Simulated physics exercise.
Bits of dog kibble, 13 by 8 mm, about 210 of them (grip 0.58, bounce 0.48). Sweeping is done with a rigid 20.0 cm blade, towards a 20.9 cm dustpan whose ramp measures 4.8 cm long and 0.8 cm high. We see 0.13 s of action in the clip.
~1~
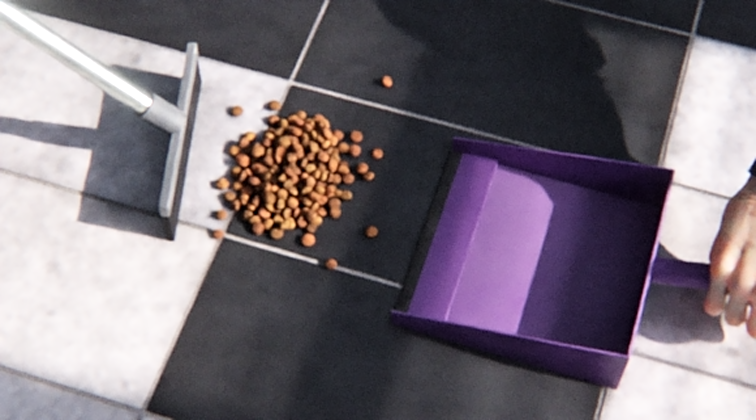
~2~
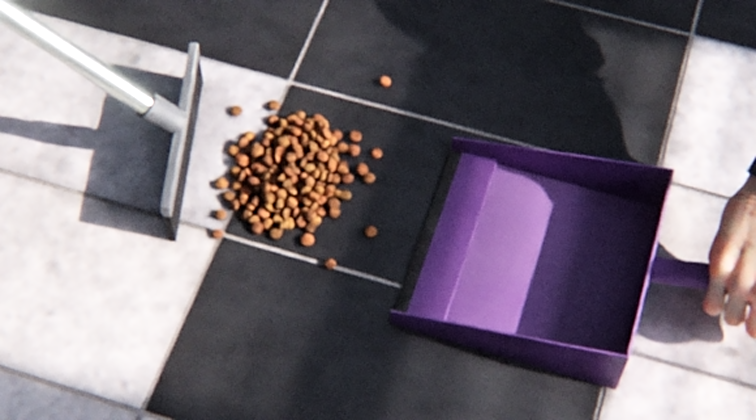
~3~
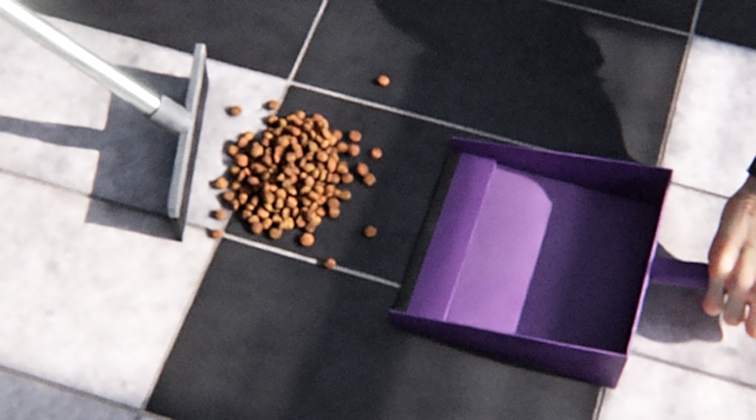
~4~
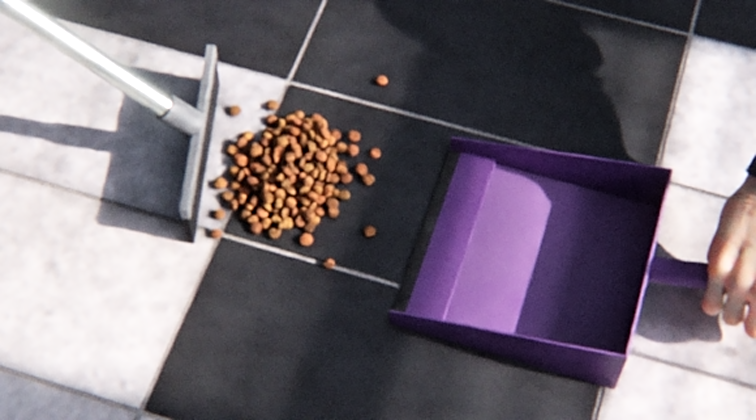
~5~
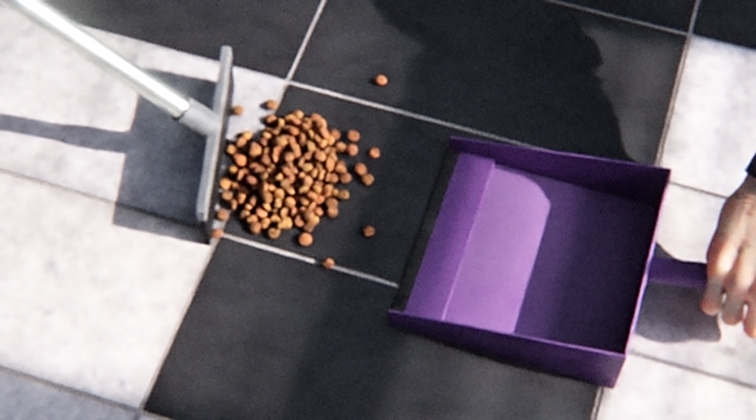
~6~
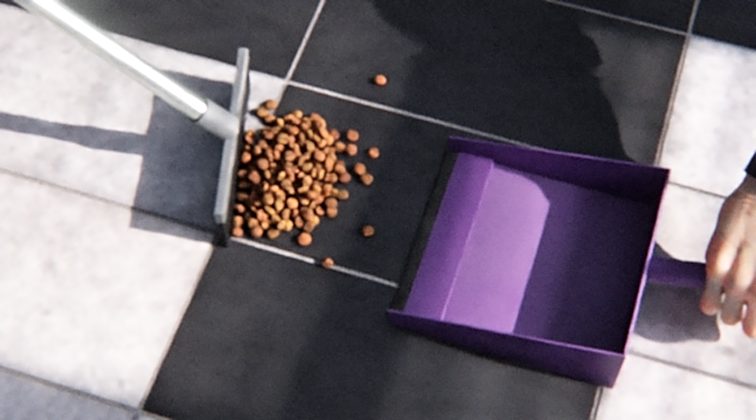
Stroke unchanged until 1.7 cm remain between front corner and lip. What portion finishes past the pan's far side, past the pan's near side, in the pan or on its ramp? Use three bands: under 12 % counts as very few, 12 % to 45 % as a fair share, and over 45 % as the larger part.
Past the pan's far side: A fair share; past the pan's near side: Very few; in the pan or on its ramp: A fair share.
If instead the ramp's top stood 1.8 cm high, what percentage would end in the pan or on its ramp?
I'd expect close to 30 per cent.
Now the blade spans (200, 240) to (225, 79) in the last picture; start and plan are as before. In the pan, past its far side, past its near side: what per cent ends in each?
Pan 5 % / far 0 % / near 0 %.
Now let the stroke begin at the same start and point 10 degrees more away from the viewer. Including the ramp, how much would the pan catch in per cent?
Around 35 %.
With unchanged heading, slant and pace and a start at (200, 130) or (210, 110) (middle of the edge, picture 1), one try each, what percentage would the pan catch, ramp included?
Close to 35 in a hundred, then close to 30 in a hundred.
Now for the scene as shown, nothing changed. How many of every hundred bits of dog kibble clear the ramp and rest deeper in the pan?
Roughly 10 in a hundred.
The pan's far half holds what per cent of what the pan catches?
I'd put it near 70 per cent.
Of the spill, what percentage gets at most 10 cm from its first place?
5 %.
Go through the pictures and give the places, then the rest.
In the first frame, blade from (165, 210) to (193, 53), moved 0.0 cm, 0 of the pieces shifted so far; middle of the pieces at (297, 166); pan at (549, 269).
In the second frame, blade from (167, 210) to (195, 53), moved 0.2 cm, 0 of the pieces shifted so far; middle of the pieces at (296, 166).
In the third frame, blade from (174, 211) to (201, 54), moved 1.0 cm, 1 of the pieces shifted so far; middle of the pieces at (295, 166).
In the fourth frame, blade from (186, 213) to (212, 55), moved 2.2 cm, 2 of the pieces shifted so far; middle of the pieces at (295, 166).
In the fifth frame, blade from (202, 214) to (227, 57), moved 3.9 cm, 4 of the pieces shifted so far; middle of the pieces at (294, 166).
In the sixth frame, blade from (220, 217) to (244, 58), moved 5.8 cm, 48 of the pieces shifted so far; middle of the pieces at (295, 165); pan at (545, 268).
Then, 0.13 s after the last picture, middle of the blade 11 cm from the lip; 0 % over the lip, far side 10 %, near side 0 %.
Then, 0.21 s after the last picture, middle of the blade 6 cm from the lip; 5 % over the lip, far side 15 %, near side 0 %.
Then, 0.43 s after the last picture, middle of the blade 4 cm from the lip; 35 % over the lip, far side 25 %, near side 0 %.
In the end, far side 20 %, near side 0 %, pan 35 %, in front of the lip or behind the blade 45 %.
